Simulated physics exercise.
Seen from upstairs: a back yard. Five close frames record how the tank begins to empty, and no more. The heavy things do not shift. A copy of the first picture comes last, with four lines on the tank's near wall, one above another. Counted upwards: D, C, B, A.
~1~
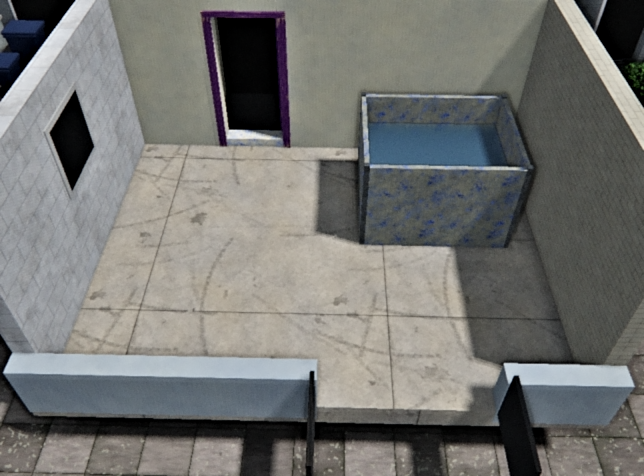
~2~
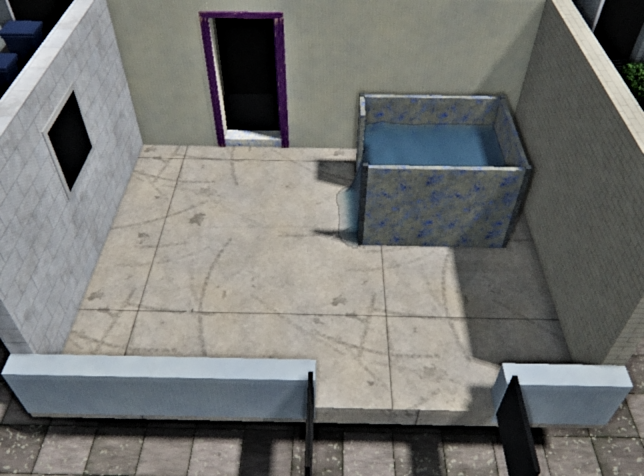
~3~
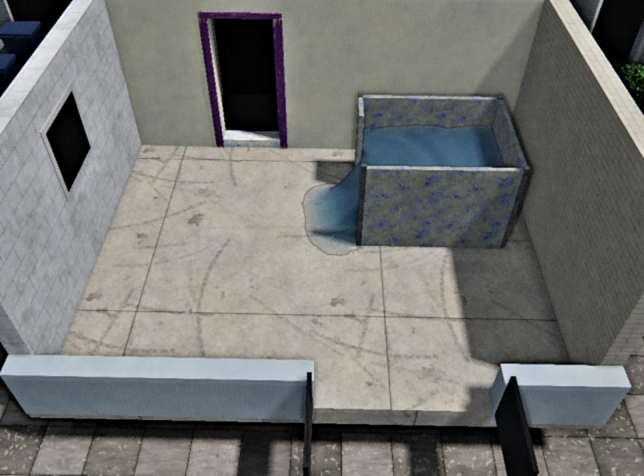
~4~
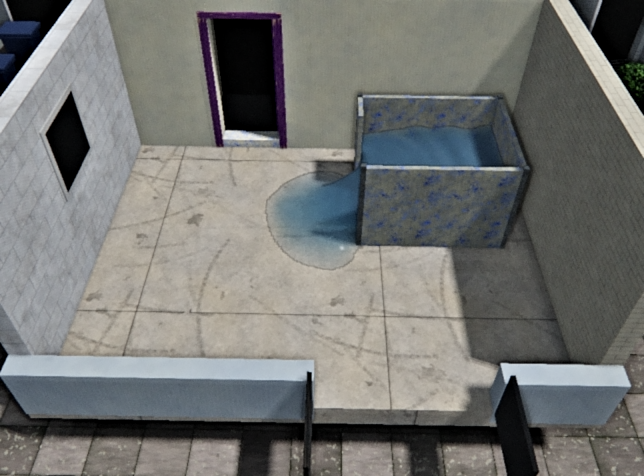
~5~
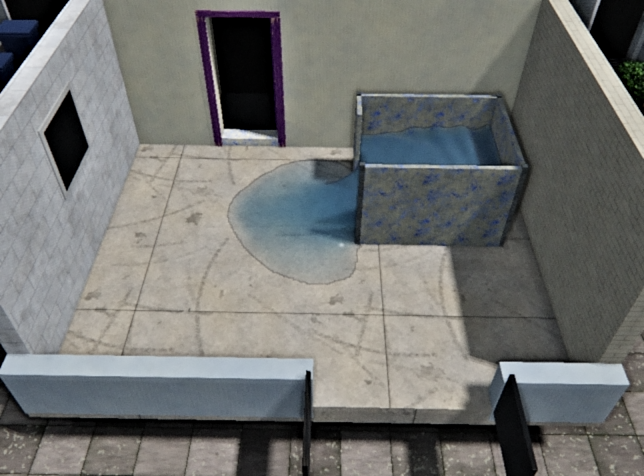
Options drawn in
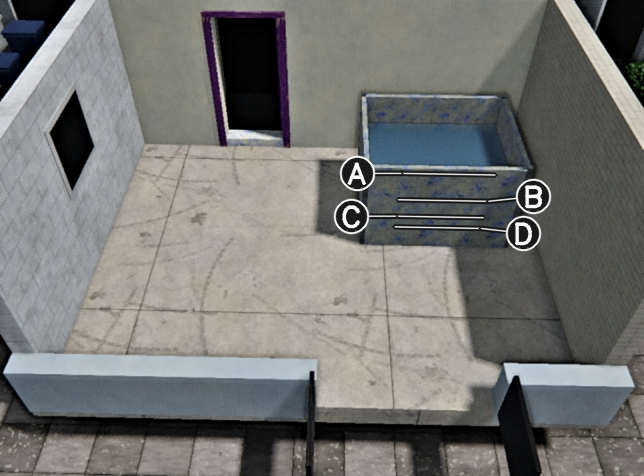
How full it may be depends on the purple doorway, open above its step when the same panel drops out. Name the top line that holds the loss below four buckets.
B.
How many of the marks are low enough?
Three of the four.
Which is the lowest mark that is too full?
That would be A.
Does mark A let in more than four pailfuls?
Yes, it does.
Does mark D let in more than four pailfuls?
No, not at all.
In white, A at (448, 174); B at (443, 200); C at (439, 216); D at (437, 227); from the bottom up D, C, B, A.
For mark A, about 9 bucketfuls get in.
For mark B, a bucket or two gets in.
For mark C, nothing gets over.
For mark D, nothing gets over.
